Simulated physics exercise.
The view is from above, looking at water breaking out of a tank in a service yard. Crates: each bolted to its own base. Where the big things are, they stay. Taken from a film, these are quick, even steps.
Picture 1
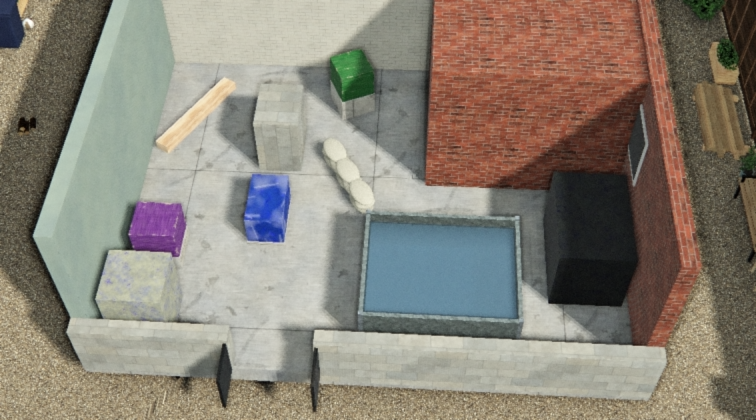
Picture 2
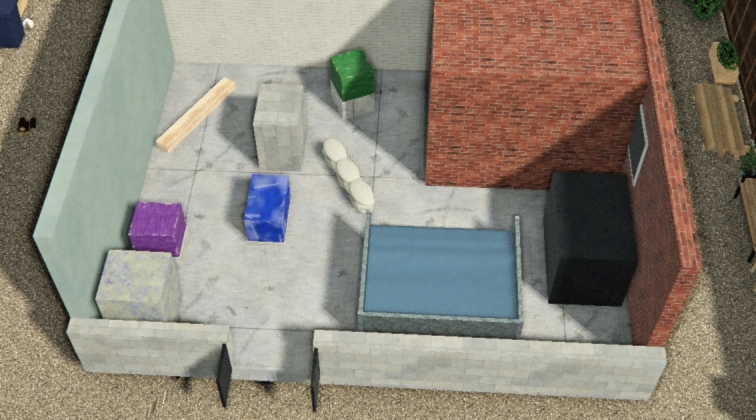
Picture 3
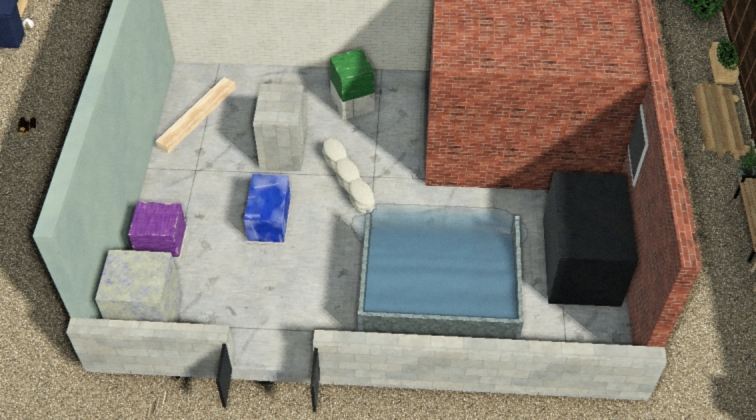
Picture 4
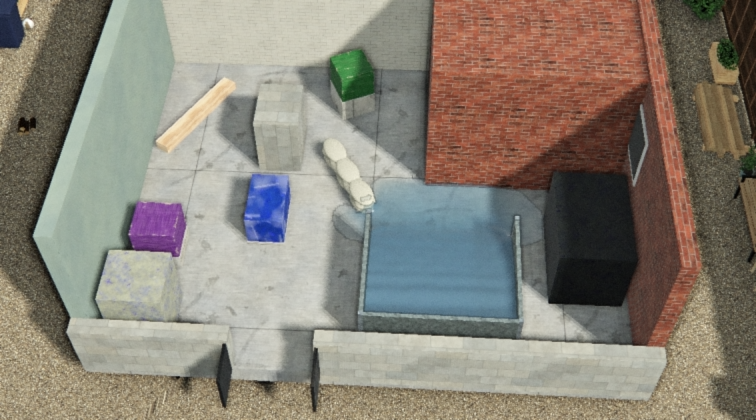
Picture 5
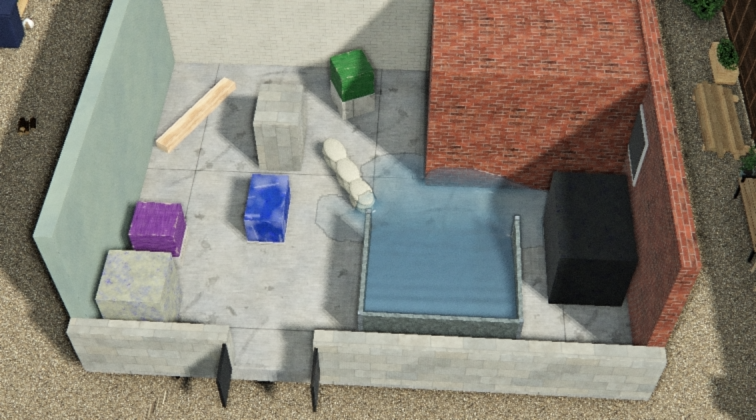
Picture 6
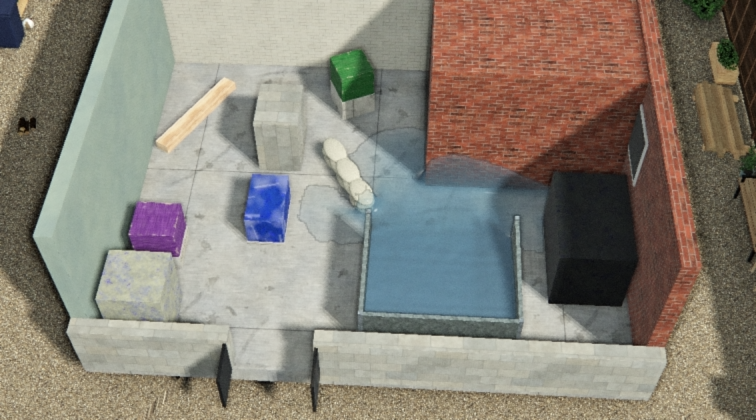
The clip shows a walled yard seen from above, with colored blocks and a rectangular tank of still water; the tank's far side opens, and water pours out, spreading across the paving toward the brick structure and around the pale rounded objects.
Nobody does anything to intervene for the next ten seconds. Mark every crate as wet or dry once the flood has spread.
Blue crate: Wet, green crate: Dry, purple crate: Dry.
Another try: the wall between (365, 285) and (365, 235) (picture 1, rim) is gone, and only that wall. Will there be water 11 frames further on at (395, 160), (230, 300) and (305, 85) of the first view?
One by one, they turn out not soaked, drenched and not soaked.
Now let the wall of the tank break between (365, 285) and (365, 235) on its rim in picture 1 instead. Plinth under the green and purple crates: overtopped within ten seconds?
My reading: The green one stays dry; the purple one is soaked.
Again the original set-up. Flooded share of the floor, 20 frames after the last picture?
Share estimate: About 70 per cent.
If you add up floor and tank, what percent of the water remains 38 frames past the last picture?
Near 98 in a hundred.
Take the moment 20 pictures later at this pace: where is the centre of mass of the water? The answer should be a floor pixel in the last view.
Roughly (419, 204).
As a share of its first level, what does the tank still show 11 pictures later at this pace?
Near 28 in a hundred.
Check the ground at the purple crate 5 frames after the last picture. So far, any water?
One by one: At purple untouched.
A moment on, water covers 30 % of the floor; the blue crate water round its plinth, the green crate water round its plinth, the purple crate not reached.
Next, water covers 45 % of the floor; the blue crate water round its plinth, the green crate water round its plinth, the purple crate not reached.
Then, water covers 70 % of the floor; the blue crate water round its plinth, the green crate water round its plinth, the purple crate not reached.
Later, water covers 90 % of the floor; the blue crate water round its plinth, the green crate water round its plinth, the purple crate water round its plinth.
In the end, water covers 95 % of the floor; the blue crate was topped, the green crate stayed above the water, the purple crate stayed above the water.
